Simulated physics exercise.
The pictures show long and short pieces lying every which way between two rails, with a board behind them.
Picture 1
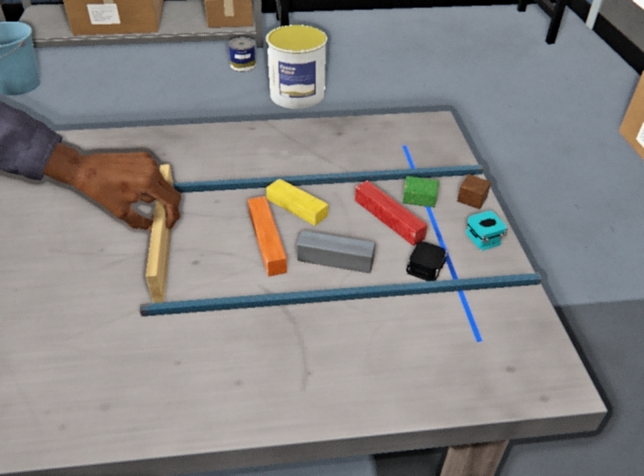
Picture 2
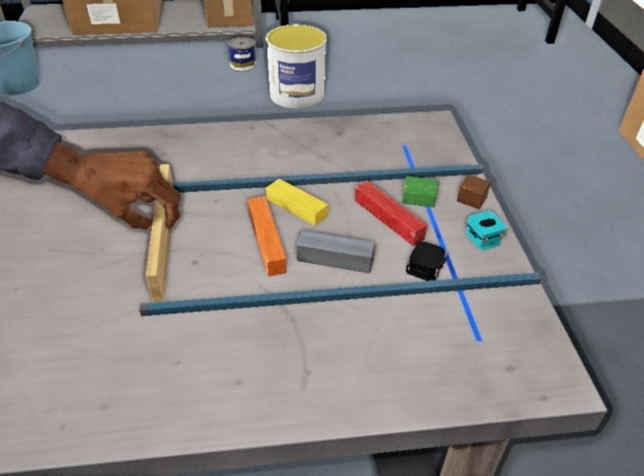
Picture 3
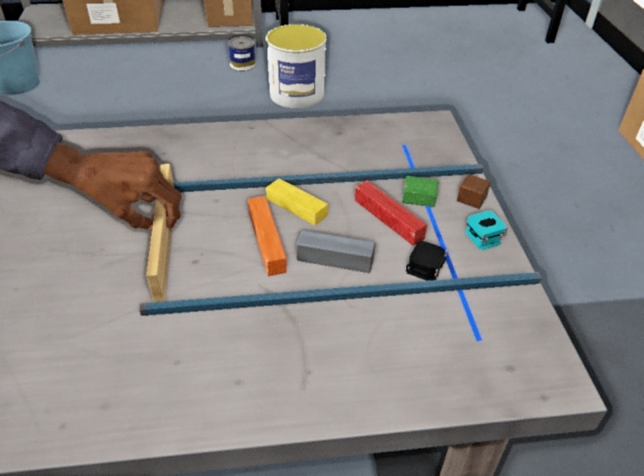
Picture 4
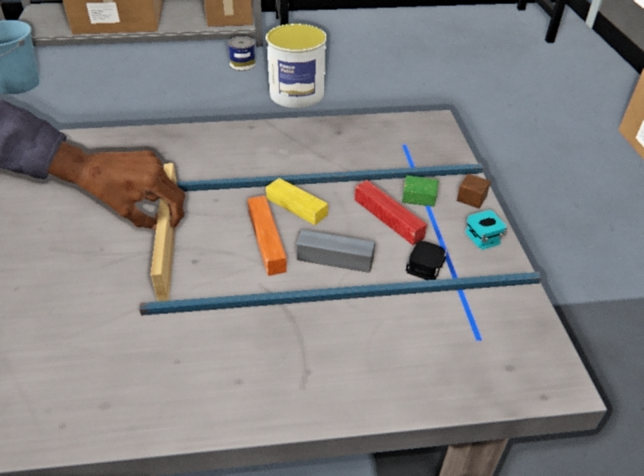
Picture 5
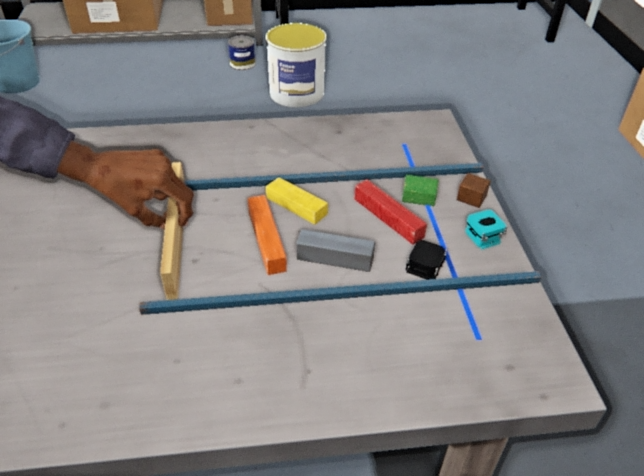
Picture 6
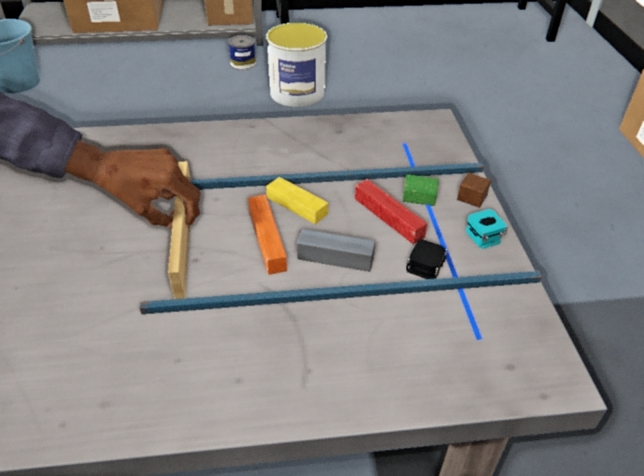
A wooden board, held upright by a person's hand, slid a short way to the right between two blue rails, while the colourful bars and small blocks in front of it stayed still.
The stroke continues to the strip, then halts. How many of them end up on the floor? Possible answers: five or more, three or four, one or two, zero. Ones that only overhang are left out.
Lost: One or two.
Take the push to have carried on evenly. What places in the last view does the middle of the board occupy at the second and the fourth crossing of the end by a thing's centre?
First roughly (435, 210), later roughly (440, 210).
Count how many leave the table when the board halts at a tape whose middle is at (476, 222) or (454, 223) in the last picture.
Tallies: 6, 4.
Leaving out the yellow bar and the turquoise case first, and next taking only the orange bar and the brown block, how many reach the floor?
Count of fallen: 1 / 1.
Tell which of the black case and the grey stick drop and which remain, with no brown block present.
So the black case goes down and the grey stick keeps its place.
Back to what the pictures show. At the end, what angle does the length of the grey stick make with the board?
Near 60 degrees.
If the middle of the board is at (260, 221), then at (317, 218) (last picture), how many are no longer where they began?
1 by the first point, 4 by the second.
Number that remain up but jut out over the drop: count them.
The figure is 4.
Soon after, none off yet; brown block at rest near (474, 190); turquoise case at rest near (485, 229); green block at rest near (421, 190).
Then, none off yet; brown block moved a little near (486, 192); turquoise case moving near (488, 226); green block moved about its own width near (456, 183).
At rest, the number that fall off is one or two; fallen, black case.
